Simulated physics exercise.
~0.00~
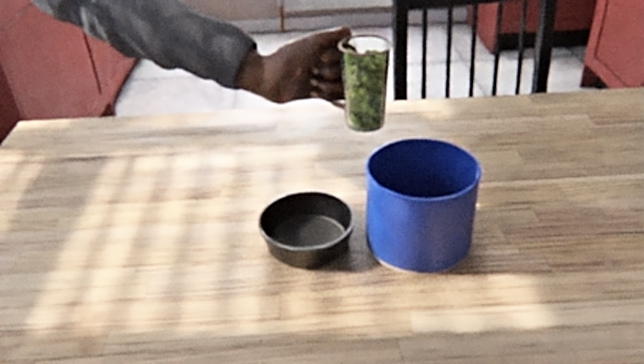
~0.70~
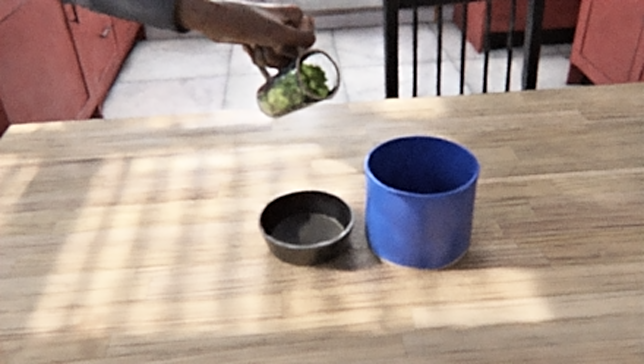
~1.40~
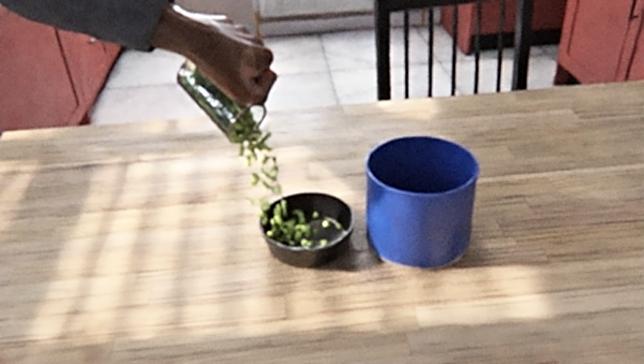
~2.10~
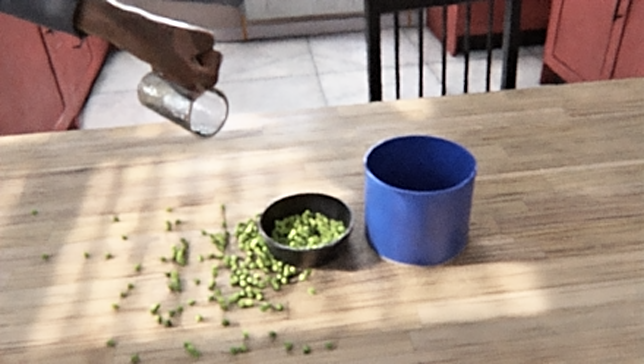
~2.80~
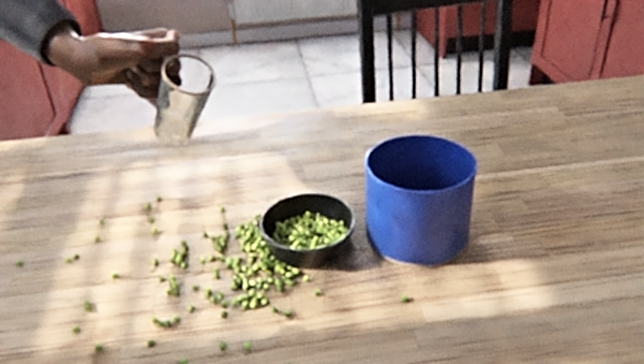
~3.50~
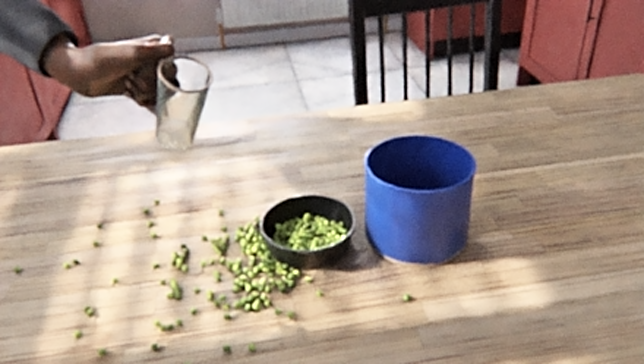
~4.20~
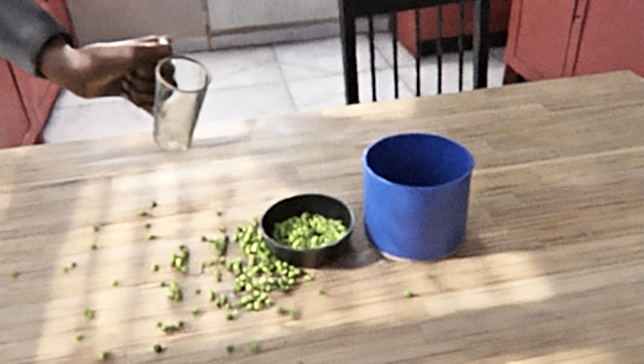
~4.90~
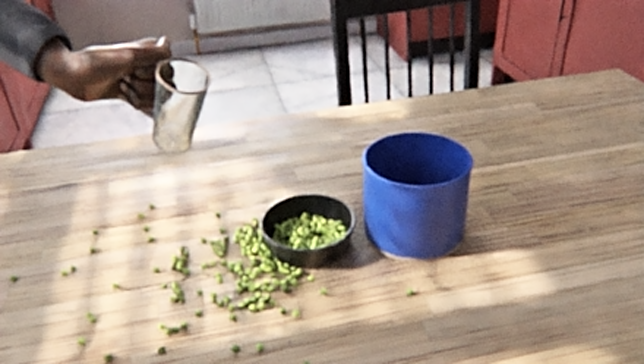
A hand in a grey sleeve holds a clear glass full of green dried peas above a wooden table, seen from slightly above as the view drifts gently sideways. On the table sit a small black dish and, to its right, a taller blue pot, with red cabinets and a black chair behind. The hand moves left and tips the glass, pouring peas into the dish. Many miss and scatter across the tabletop to the left. The hand then turns the emptied glass back nearly upright and holds it still, leaving peas heaped in the dish and strewn beside it, the pot untouched.
